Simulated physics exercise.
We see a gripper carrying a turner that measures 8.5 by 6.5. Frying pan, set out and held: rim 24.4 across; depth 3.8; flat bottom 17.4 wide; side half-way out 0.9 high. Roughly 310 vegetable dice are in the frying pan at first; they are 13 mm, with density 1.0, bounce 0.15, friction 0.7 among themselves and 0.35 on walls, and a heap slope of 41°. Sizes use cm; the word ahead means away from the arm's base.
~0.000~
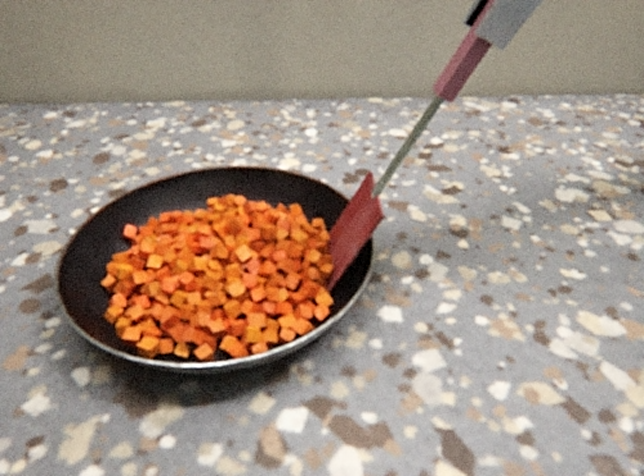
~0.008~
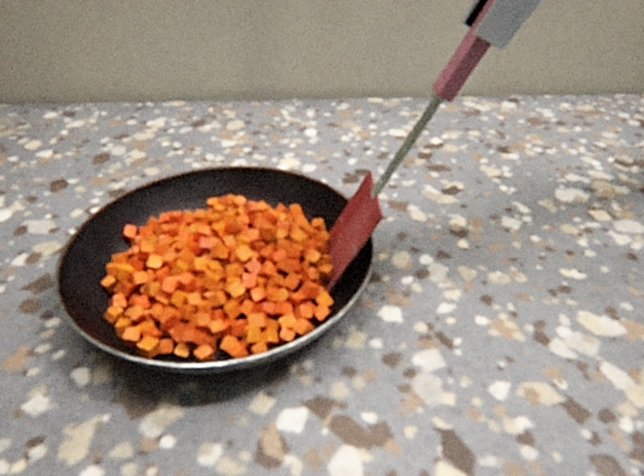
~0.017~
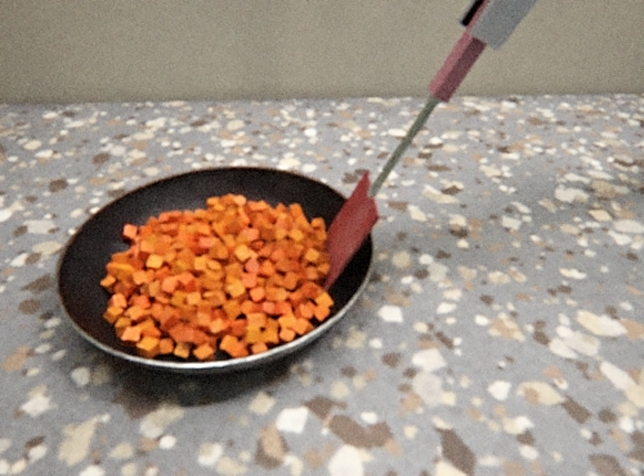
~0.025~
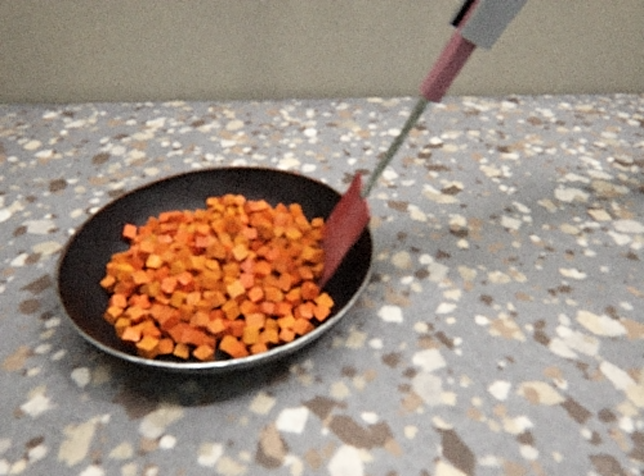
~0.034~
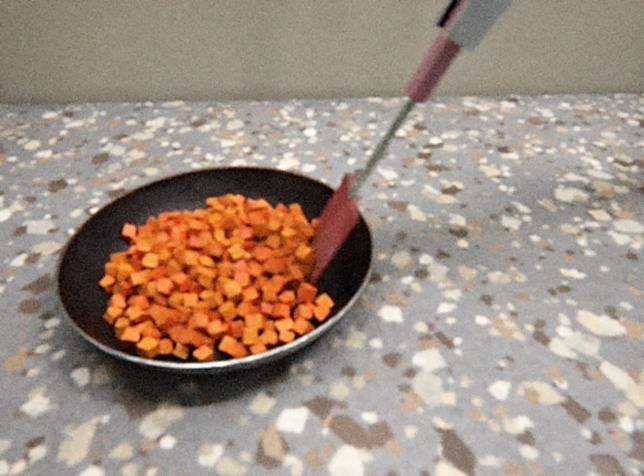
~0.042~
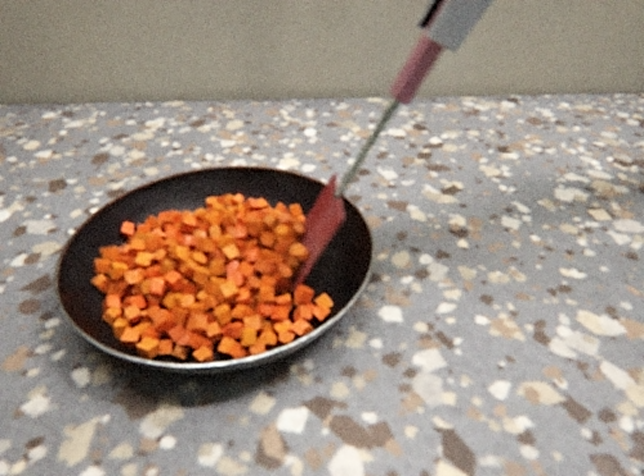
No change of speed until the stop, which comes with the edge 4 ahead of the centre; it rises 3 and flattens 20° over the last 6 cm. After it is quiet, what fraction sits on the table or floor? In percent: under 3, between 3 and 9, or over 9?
Over 9 percent.
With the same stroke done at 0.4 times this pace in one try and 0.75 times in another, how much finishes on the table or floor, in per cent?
Roughly 0 percent for the first try, 10 percent for the second.
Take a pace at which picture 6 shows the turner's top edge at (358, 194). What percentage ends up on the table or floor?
Near 0 in a hundred.
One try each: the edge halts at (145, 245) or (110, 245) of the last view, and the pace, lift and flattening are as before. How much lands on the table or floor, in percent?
Try 1: Approx. 20 %; try 2: Approx. 30 %.
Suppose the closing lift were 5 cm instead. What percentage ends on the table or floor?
It comes to around 10 percent.
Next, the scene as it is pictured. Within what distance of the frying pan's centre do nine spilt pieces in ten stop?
That distance is around 25 cm.
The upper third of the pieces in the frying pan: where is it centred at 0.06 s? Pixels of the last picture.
At about (195, 254).
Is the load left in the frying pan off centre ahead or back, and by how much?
Roughly 4.0 centimetres ahead.
By 0.06 s, sloping 62°, highest piece 5 above the table; 308 in the frying pan.
By 0.08 s, sloping 56°, highest piece 6 above the table; 308 in the frying pan.
By 0.29 s, sloping 43°, highest piece 5 above the table; 269 in the frying pan, 37 on the table or floor, 2 on the blade or in flight.
By 1.34 s, sloping 43°, highest piece 5 above the table; 267 in the frying pan, 41 on the table or floor.
Final count, 267 in the frying pan, 41 on the table or floor. That is 13 % on the table or floor.
